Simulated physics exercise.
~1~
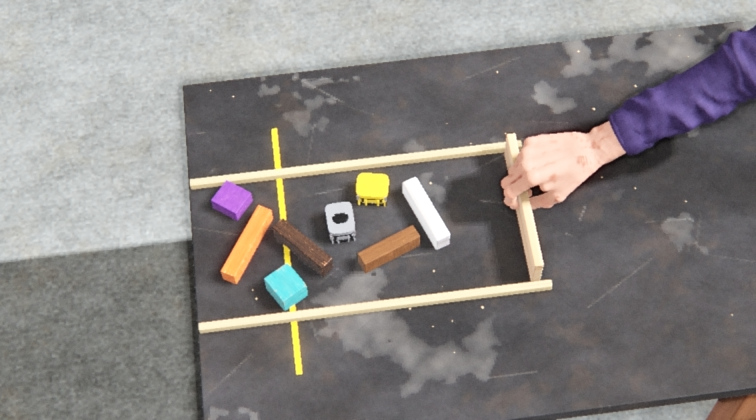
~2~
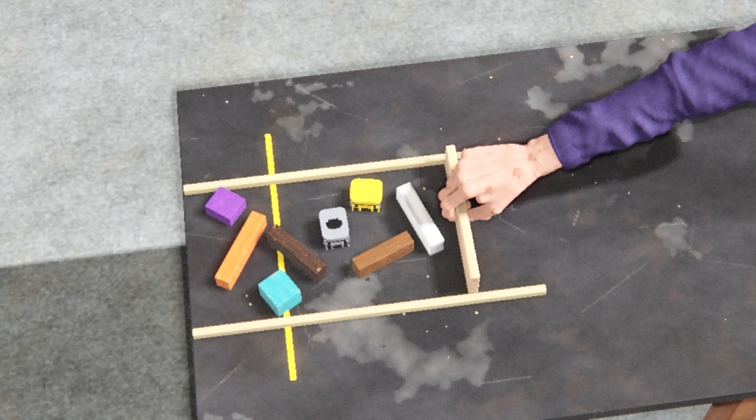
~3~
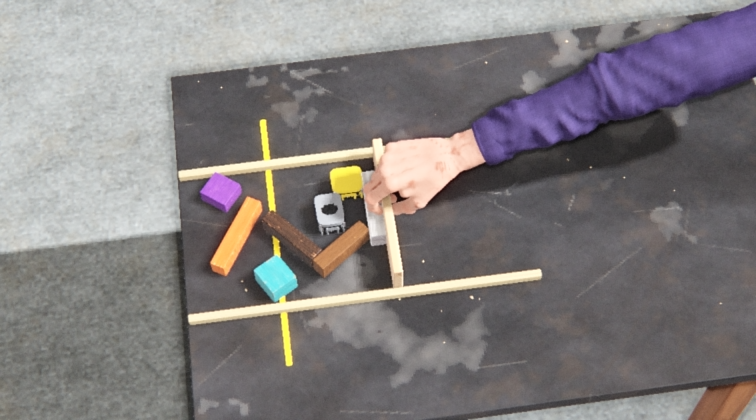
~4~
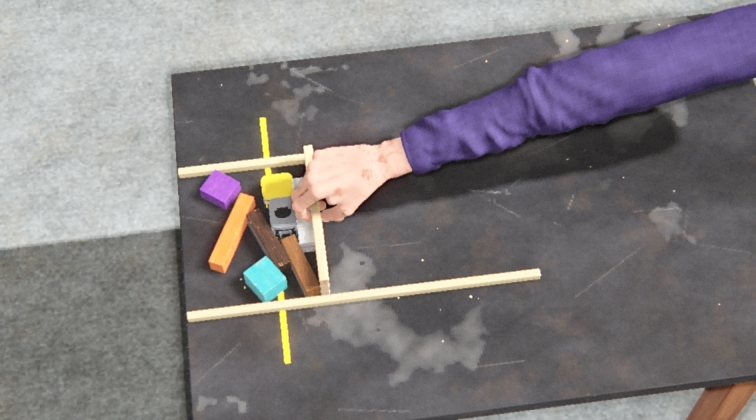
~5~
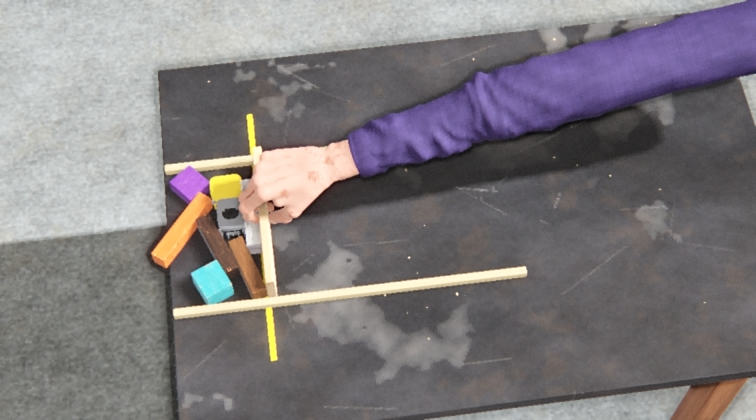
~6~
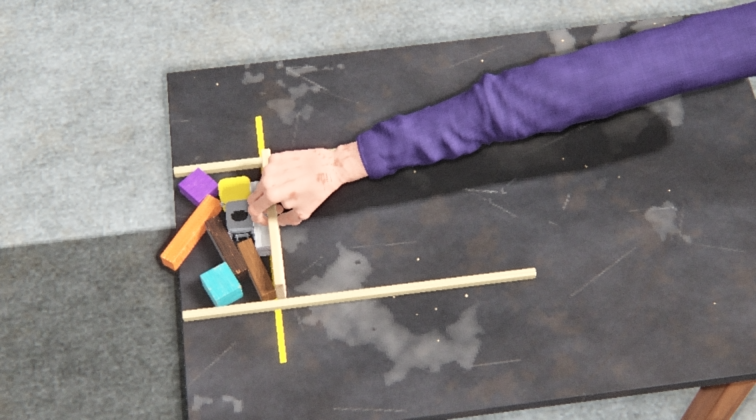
On a dark, scuffed tabletop, a purple-sleeved arm slides a pale board leftward between two wooden rails, sweeping scattered coloured blocks and sticks into a cluster. The board halts around the yellow strip, with the pieces crowded at the table's left edge and none fallen.
